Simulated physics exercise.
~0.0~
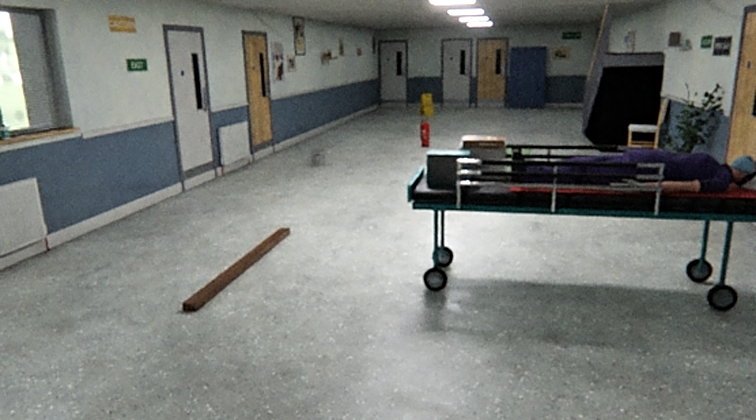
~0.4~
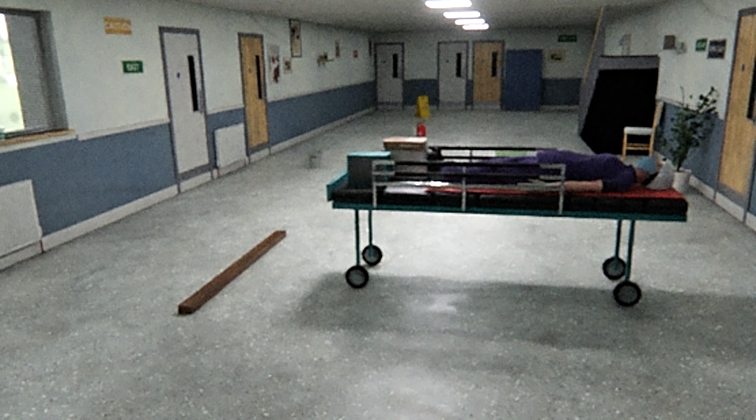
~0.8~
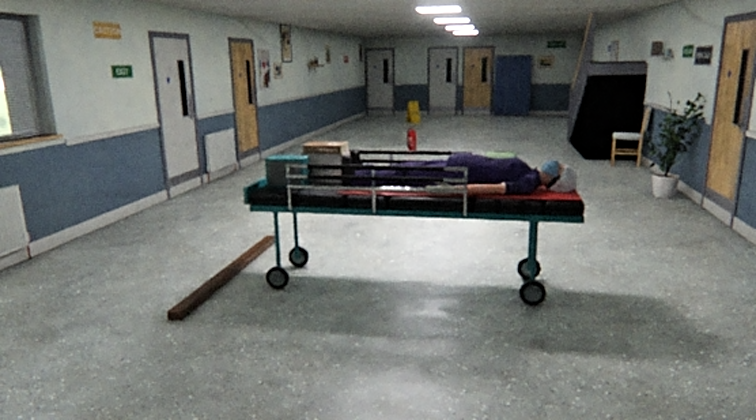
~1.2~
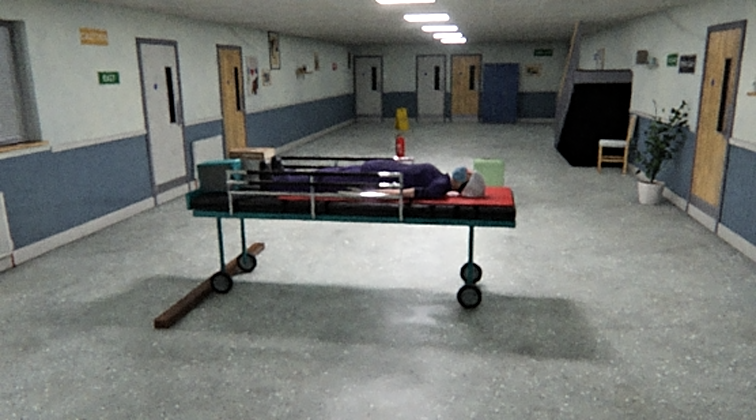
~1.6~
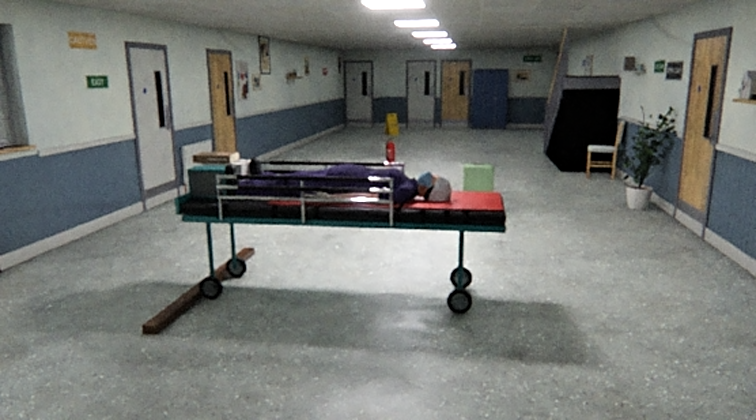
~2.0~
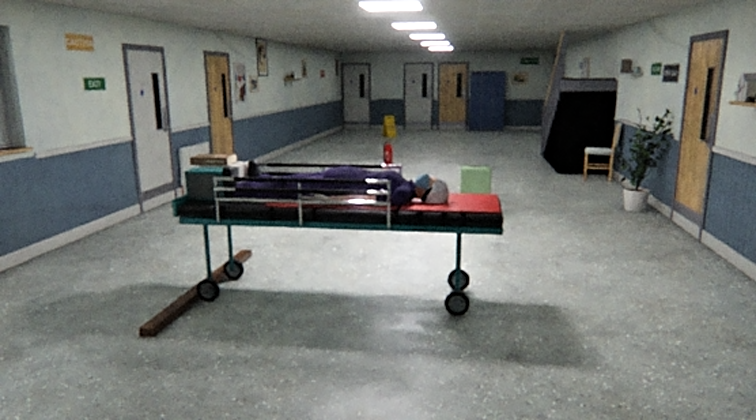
A hospital trolley carrying a person in purple, lying feet first, rolled left along a corridor until its wheels met a low brown bar on the floor, then stopped flat, with the teal box and brown folder still on top.
